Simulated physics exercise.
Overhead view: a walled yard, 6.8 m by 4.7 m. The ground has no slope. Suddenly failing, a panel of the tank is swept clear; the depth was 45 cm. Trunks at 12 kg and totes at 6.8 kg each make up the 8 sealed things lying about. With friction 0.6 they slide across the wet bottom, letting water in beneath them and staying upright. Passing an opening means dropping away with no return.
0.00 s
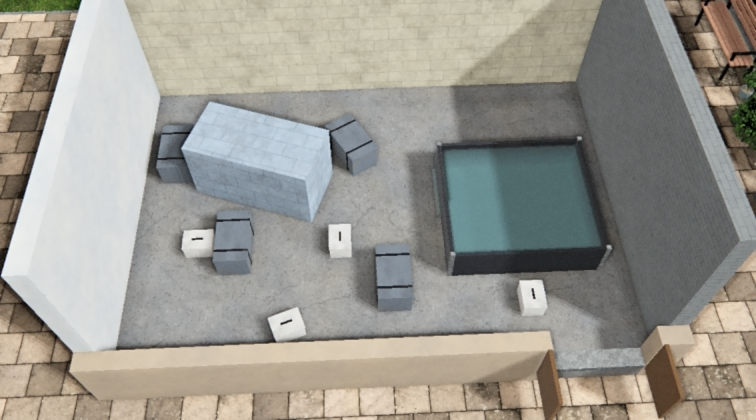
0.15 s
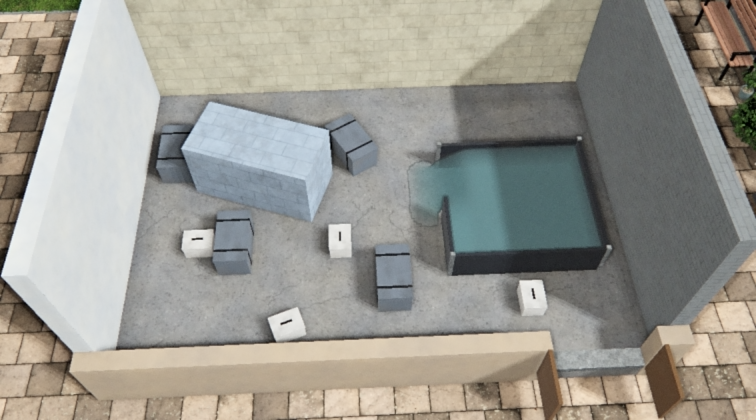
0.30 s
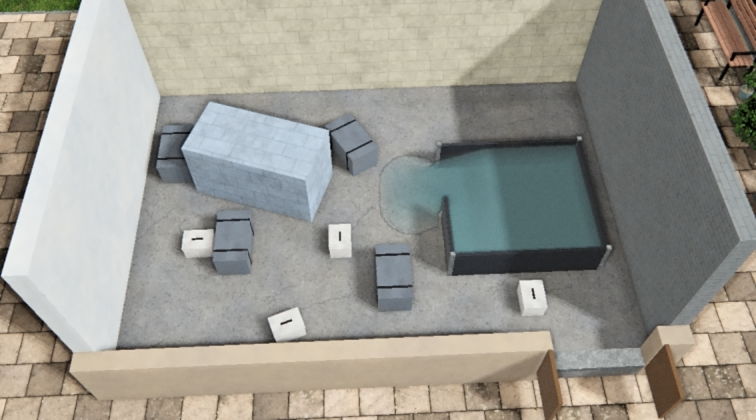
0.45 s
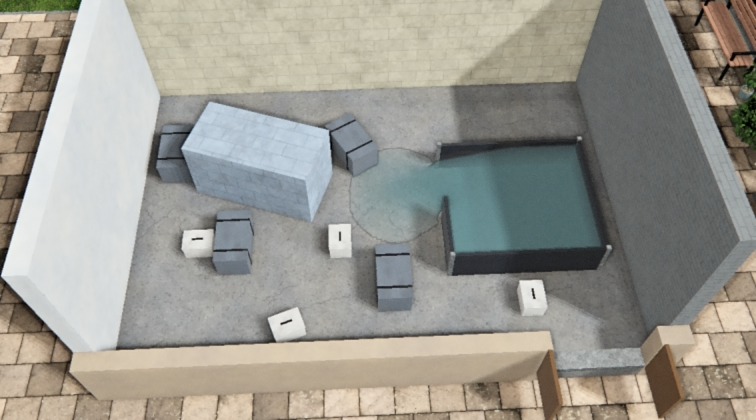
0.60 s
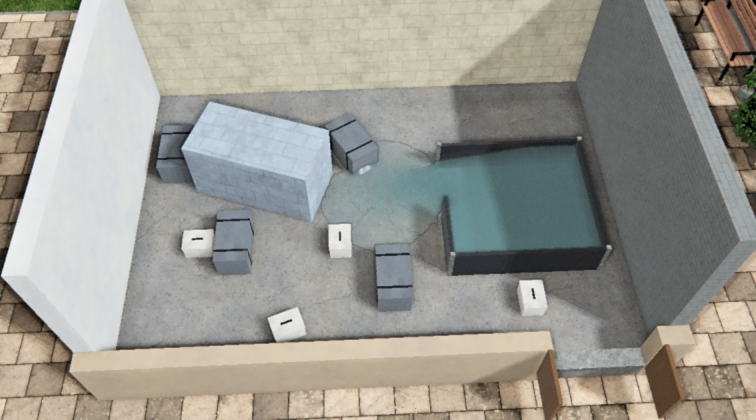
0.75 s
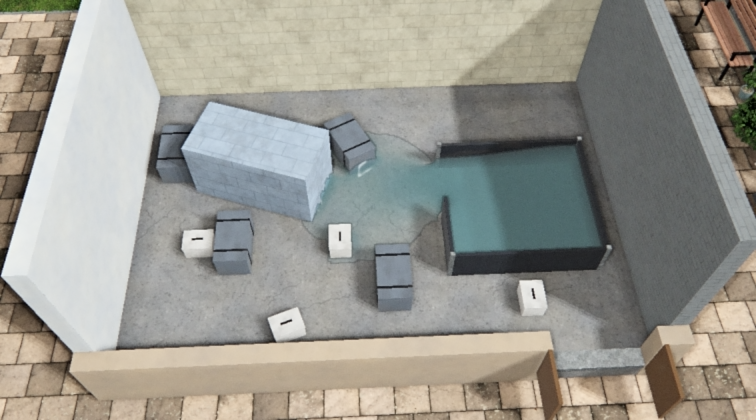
Water poured out through the left side of a dark square tank in a walled yard, spreading leftward across the flat gray floor and reaching the big pale block, while the scattered boxes barely moved.
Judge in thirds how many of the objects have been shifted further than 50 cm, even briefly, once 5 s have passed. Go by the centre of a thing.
My guess is the middle band, from a third up to two thirds.
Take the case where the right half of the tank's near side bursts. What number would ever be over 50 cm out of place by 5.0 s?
The count would be 1.
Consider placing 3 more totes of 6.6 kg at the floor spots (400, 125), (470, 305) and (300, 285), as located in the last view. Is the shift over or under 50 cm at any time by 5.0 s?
In turn: Less, under, over.
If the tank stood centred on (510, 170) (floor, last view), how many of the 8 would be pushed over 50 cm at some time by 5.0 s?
In that case 3 of them.
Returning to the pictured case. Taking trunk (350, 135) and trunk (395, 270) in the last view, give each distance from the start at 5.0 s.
250 cm and 0 cm.
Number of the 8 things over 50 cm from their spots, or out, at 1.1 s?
Result: 0.
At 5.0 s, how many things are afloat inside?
Total: 4.
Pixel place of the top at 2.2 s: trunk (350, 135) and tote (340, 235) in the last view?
Roughly (260, 93), then roughly (297, 301).
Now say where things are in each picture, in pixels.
In the first frame, a trunk at (351, 137) rests on the ground; a trunk at (175, 146), on the bottom; water covers 3.7 m2; 0 of 8 have shifted.
In the second frame, a trunk at (351, 137), on the bottom; a trunk at (175, 146) rests on the ground; water covers 4.1 m2; 0 of 8 have shifted.
In the third frame, a trunk at (351, 137) rests on the ground; a trunk at (175, 146), on the bottom; 4.7 m2 under water; 0 of 8 have shifted.
In the fourth frame, a trunk at (351, 137) rests on the ground; a trunk at (175, 146), on the bottom; 5.3 m2 under water; 0 of 8 have shifted.
In the fifth frame, a trunk at (351, 137), on the bottom; a trunk at (175, 146), on the bottom; water covers 6.1 m2; 0 of 8 have shifted.
In the sixth frame, a trunk at (349, 135), on the bottom, 4 cm from its start; a trunk at (175, 146), on the bottom; water covers 6.5 m2; 0 of 8 have shifted.
After 1.1 s 0 of 8 are over 50 cm from their spots; 0 afloat.
After 2.2 s 2 of 8 are over 50 cm from their spots; 0 afloat.
After 3.5 s 2 of 8 are over 50 cm from their spots; 3 afloat.
After 5.0 s 4 of 8 are over 50 cm from their spots, and 4 have been at some point; 4 afloat.
